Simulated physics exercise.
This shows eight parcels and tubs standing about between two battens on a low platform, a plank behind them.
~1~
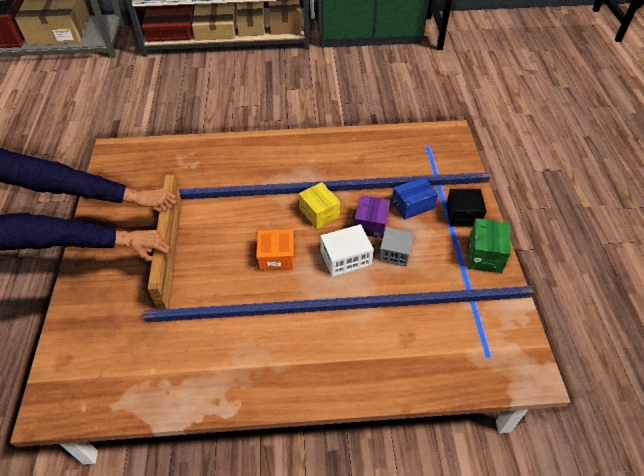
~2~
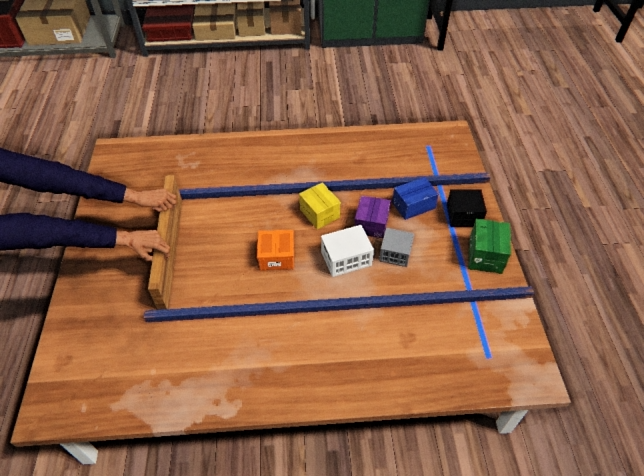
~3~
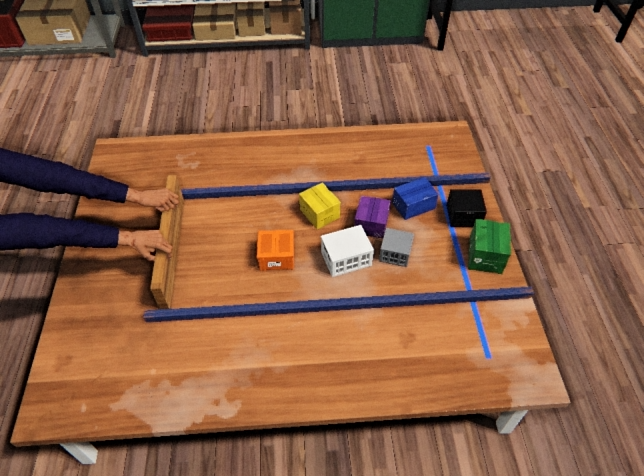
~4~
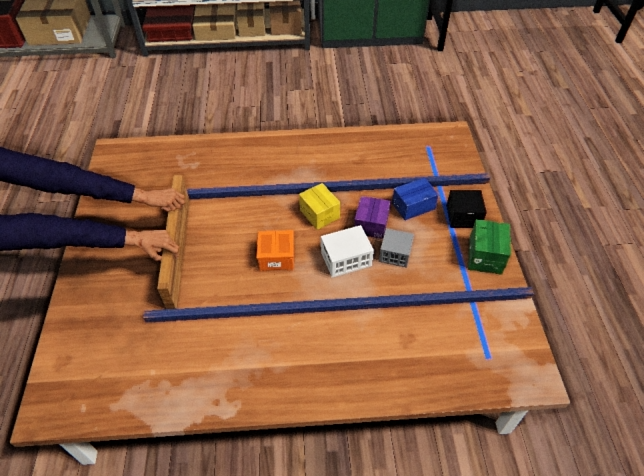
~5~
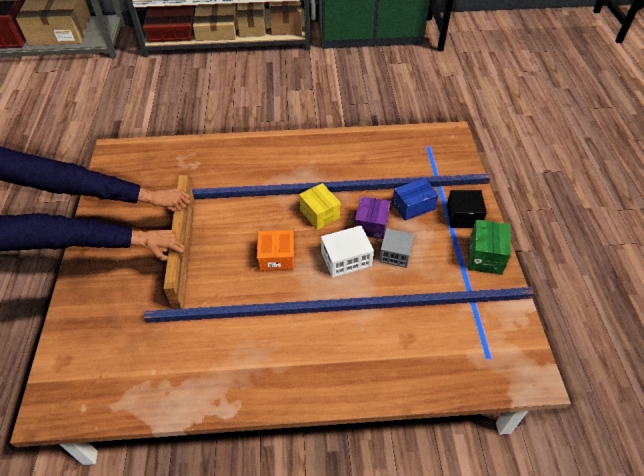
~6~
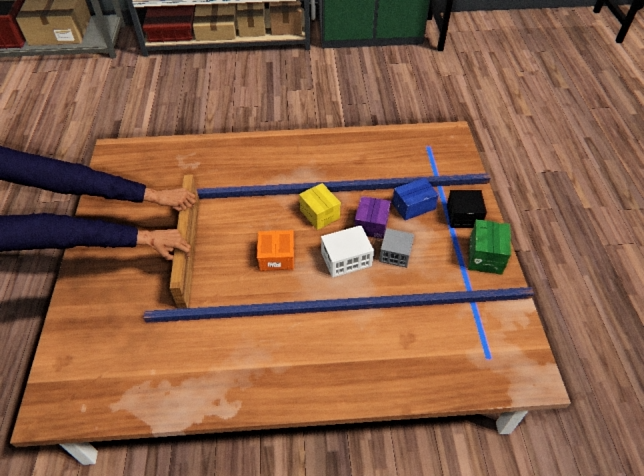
On a wooden platform, two hands slowly pushing a plank slightly right between blue battens, with eight coloured boxes standing still.
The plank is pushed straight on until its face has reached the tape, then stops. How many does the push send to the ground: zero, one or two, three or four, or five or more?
The number that fall off is three or four.
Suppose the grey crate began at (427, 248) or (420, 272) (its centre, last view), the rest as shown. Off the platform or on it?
In turn it drops off; survives.
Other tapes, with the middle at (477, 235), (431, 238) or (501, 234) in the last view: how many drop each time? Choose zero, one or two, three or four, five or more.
One after another: At least five; one or two; 5 or more.
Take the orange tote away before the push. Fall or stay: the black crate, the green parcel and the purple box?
The black crate drops off, the green parcel goes over, the purple box does not fall.
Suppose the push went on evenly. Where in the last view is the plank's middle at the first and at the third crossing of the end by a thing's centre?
About (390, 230), then (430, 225).
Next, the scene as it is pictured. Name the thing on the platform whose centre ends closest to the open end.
The white crate.
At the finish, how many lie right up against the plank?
It touches 2.
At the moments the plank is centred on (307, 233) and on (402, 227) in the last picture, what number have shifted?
By then 4, and 8.
Early on, none off yet; green parcel at rest near (489, 247); black crate at rest near (466, 209); blue parcel at rest near (415, 199).
A while later, none off yet; green parcel leaning well over near (538, 251); black crate travelled a little near (479, 213); blue parcel travelled about its own width near (452, 194).
Finally, the number that fall off is three or four; lost, grey crate, black crate and green parcel.
